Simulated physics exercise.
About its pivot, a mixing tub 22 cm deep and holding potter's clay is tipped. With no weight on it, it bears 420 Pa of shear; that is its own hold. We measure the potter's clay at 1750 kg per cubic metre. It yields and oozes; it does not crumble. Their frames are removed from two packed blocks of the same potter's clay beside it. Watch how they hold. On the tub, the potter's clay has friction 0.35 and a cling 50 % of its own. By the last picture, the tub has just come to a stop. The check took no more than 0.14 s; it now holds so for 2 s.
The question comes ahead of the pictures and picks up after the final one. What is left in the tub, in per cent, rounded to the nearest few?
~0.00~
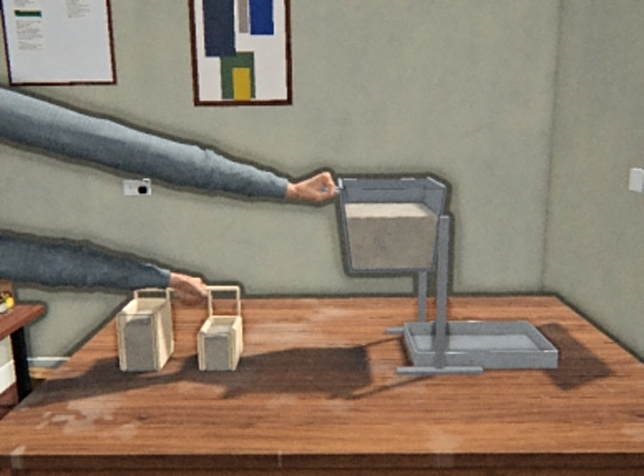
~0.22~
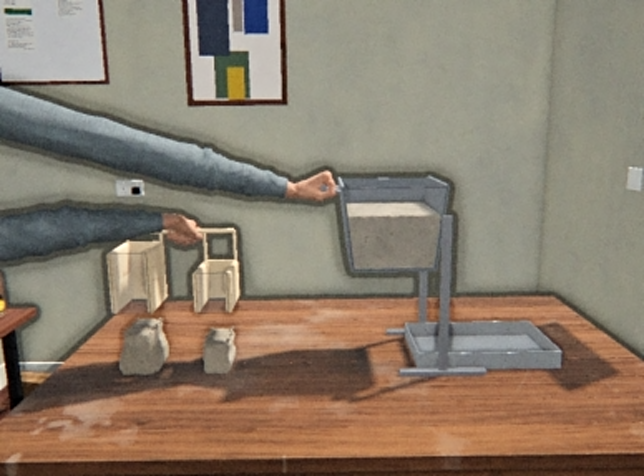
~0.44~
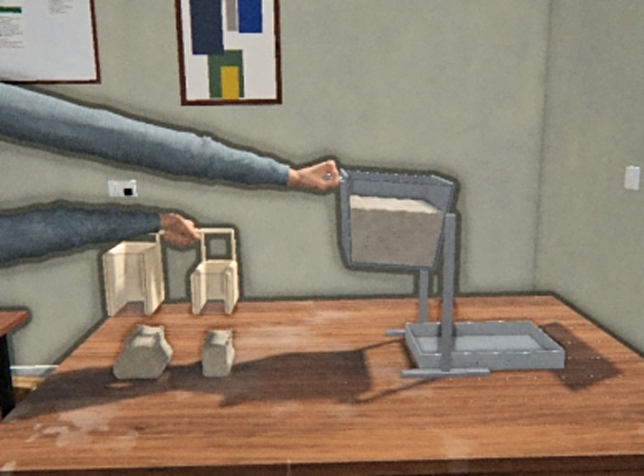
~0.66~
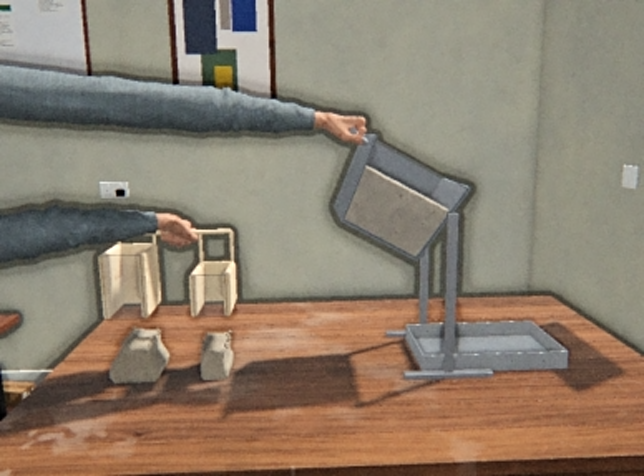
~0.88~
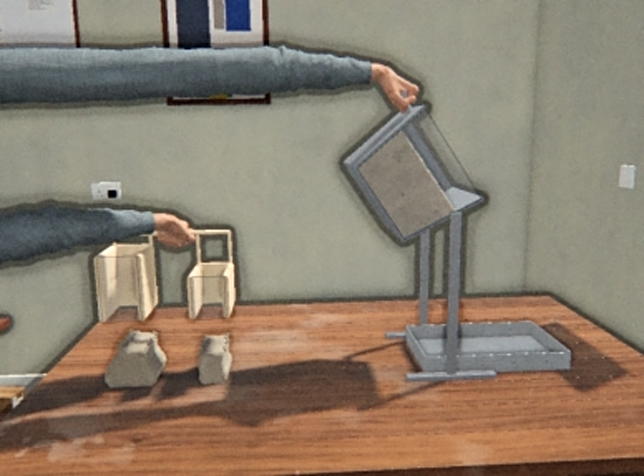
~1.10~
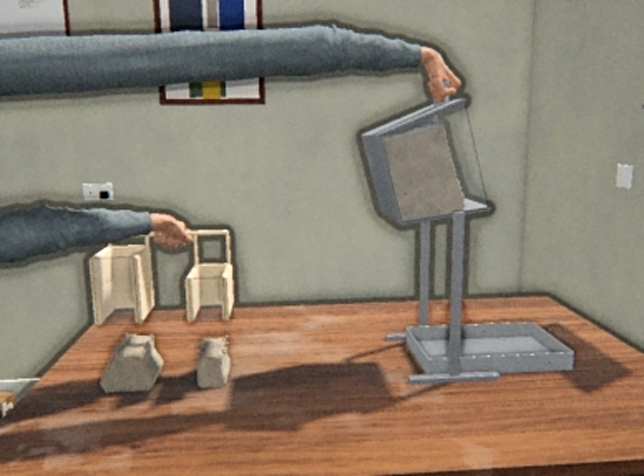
Around 78 in every hundred.
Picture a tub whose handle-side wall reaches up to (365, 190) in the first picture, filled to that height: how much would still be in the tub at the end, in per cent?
Then near 100 % stays in the tub.
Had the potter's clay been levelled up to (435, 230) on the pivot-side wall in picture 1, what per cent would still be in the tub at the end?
Then about 100 %.
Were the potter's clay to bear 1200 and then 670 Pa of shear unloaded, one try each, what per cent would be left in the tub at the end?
First 100 %, second 100 %.
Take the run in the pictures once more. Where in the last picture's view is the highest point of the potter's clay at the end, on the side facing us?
I'd say it peaks at roughly (426, 155) in the last picture.
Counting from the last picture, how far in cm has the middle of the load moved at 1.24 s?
The distance comes to some 3 cm.
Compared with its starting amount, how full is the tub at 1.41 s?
Some 95 per cent.
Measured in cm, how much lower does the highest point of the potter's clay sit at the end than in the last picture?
About 7 cm.
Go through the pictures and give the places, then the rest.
In the first frame, handle-side rim at (343, 189), tilt 0 degrees; crest of the potter's clay at (399, 216); block heights 14 cm, 9.3 cm (left to right).
In the second frame, handle-side rim at (345, 188), tilt 0 degrees; crest of the potter's clay at (402, 215); block heights 12 cm, 9.2 cm (left to right).
In the third frame, handle-side rim at (349, 178), tilt 5 degrees; crest of the potter's clay at (356, 207); block heights 11 cm, 9.2 cm (left to right).
In the fourth frame, handle-side rim at (378, 138), tilt 29 degrees; crest of the potter's clay at (370, 168); block heights 11 cm, 9.2 cm (left to right).
In the fifth frame, handle-side rim at (426, 109), tilt 56 degrees; crest of the potter's clay at (403, 133); block heights 11 cm, 9.2 cm (left to right).
In the sixth frame, handle-side rim at (465, 102), tilt 75 degrees; crest of the potter's clay at (443, 126); block heights 11 cm, 9.2 cm (left to right).
After 1.24 s, the tub is at 75 degrees and holds 100 %.
After 1.41 s, the tub is at 75 degrees and holds 95 %.
After 1.58 s, the tub is at 75 degrees and holds 91 %.
After 1.75 s, the tub is at 75 degrees and holds 89 %.
After 3.10 s, the tub is at 75 degrees and holds 78 %.
